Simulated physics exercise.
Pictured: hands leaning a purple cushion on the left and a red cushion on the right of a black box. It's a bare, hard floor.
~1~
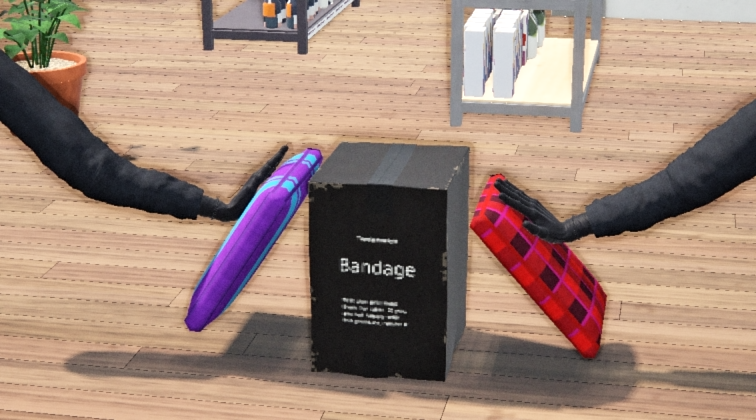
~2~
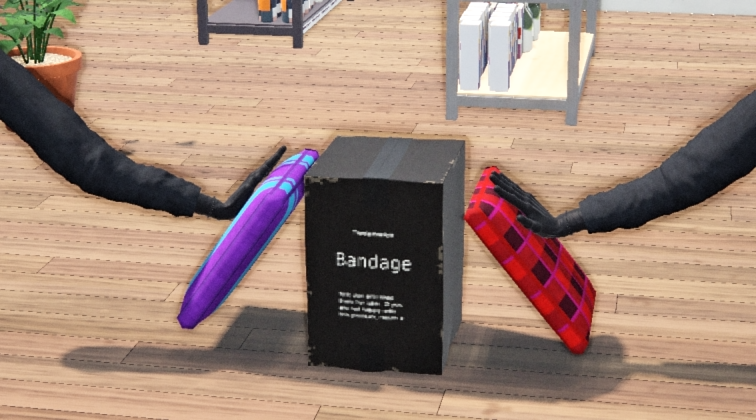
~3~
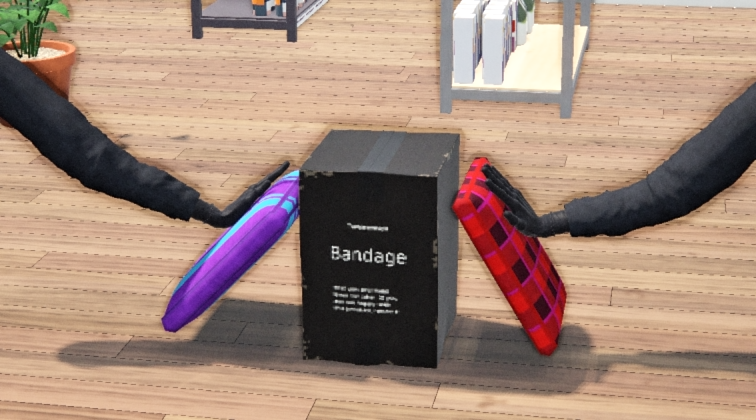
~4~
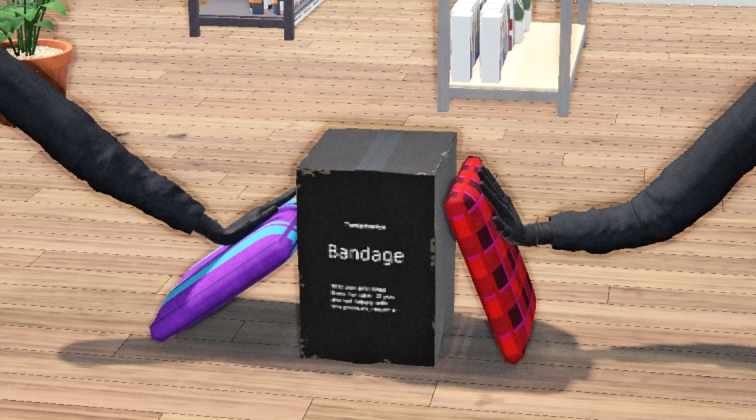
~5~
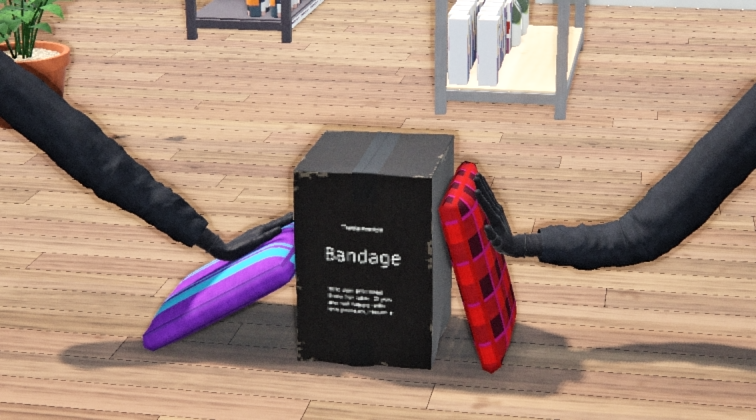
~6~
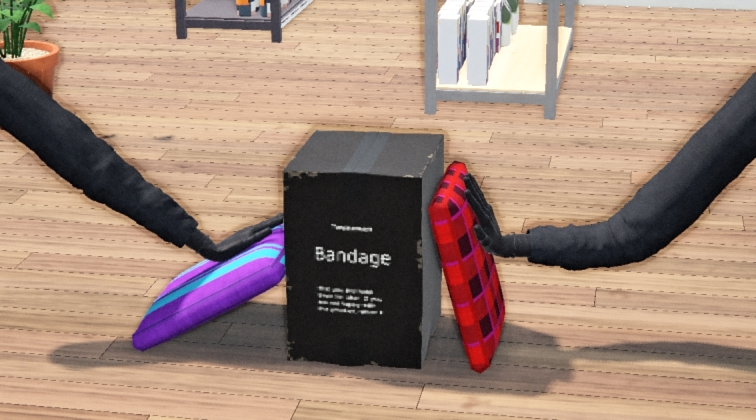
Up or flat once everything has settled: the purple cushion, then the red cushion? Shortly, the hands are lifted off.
Once settled - purple cushion: Flat; red cushion: Up.
Then, 0.32 s on from there, purple cushion flat on the floor near (218, 310); red cushion propped as before near (467, 266).
In the end, purple cushion flat on the floor near (218, 310); red cushion propped as before near (467, 265). The purple cushion slips and lies down and the red cushion holds its lean.
